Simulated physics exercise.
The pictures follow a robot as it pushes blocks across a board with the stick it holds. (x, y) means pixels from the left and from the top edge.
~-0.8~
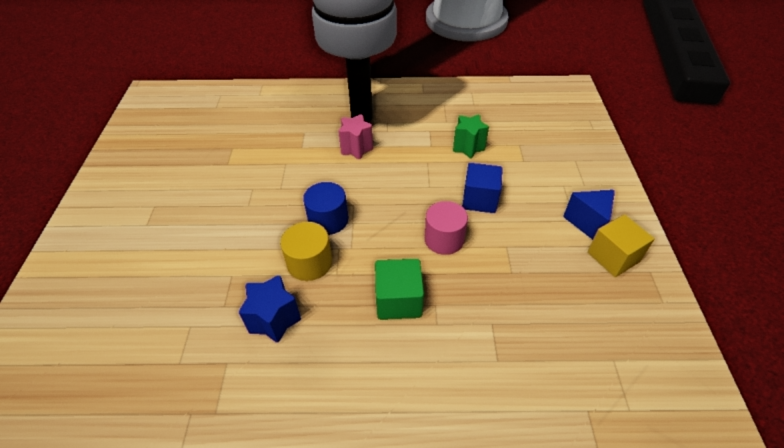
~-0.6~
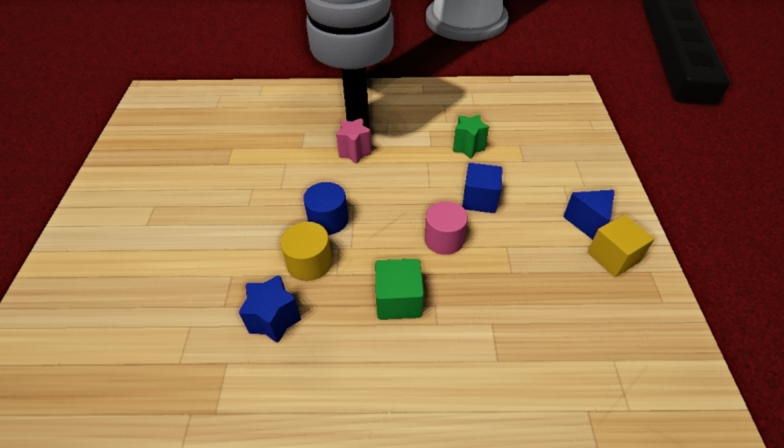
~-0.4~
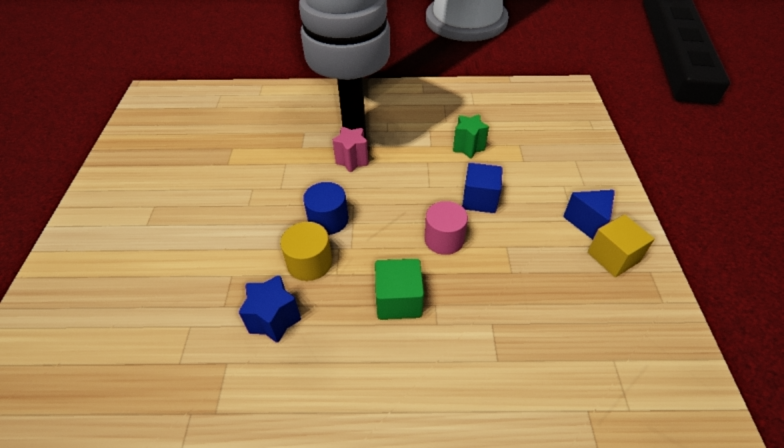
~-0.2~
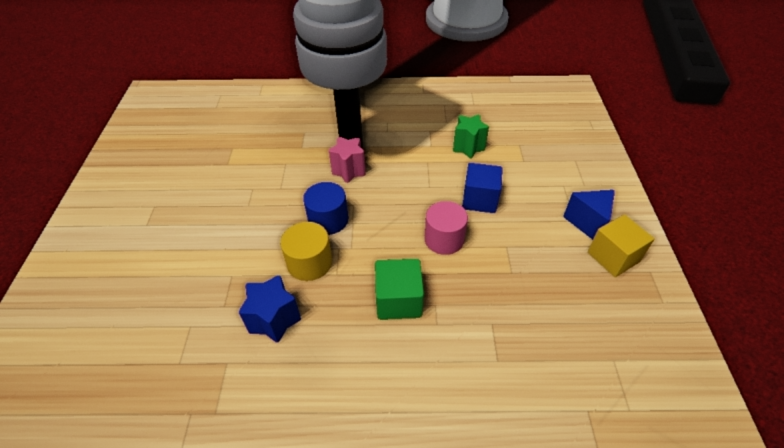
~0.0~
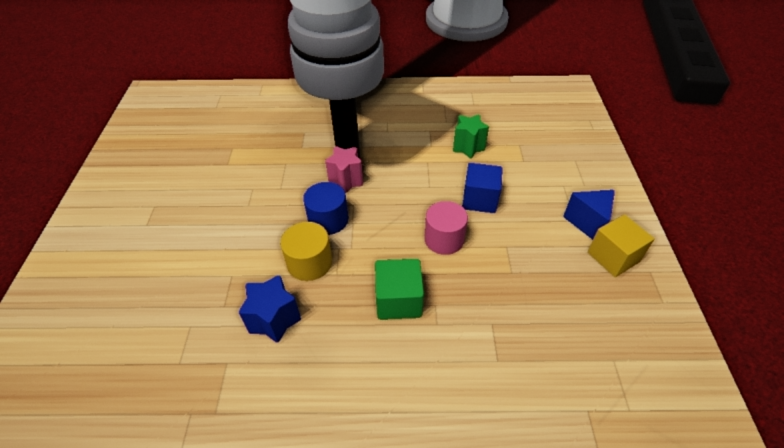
A robotic arm with a black stick slowly pushed the pink star a short way down the wooden board, drifting slightly left toward the blue cylinder, while the other colored blocks stayed still.
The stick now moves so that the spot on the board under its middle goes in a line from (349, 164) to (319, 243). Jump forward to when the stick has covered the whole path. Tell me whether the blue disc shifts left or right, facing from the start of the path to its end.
Pushed left.
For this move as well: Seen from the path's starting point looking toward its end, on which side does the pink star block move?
Gets pushed left.
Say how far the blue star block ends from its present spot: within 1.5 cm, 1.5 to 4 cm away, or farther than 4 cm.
Final distance: 1.5 to 4 cm.
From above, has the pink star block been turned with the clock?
It seems not.
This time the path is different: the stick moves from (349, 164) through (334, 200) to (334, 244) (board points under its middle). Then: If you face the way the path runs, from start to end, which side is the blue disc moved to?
Shifts left.
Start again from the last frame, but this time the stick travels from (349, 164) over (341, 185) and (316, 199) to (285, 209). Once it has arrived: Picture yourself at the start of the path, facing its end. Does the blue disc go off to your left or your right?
Answer: Leftward.
The first path, step by step. One third of the way, stick at (340, 183); blue disc at (321, 206); pink star block at (340, 183), turned 10° anticlockwise.
Two thirds of the way, stick at (329, 210); blue star block at (256, 309); yellow disc at (290, 274); blue disc at (318, 239); pink star block at (333, 211), turned 20° anticlockwise.
At the end, stick at (318, 238); blue star block at (245, 319); yellow disc at (293, 300); blue disc at (332, 269); pink star block at (332, 237), turned 45° anticlockwise.
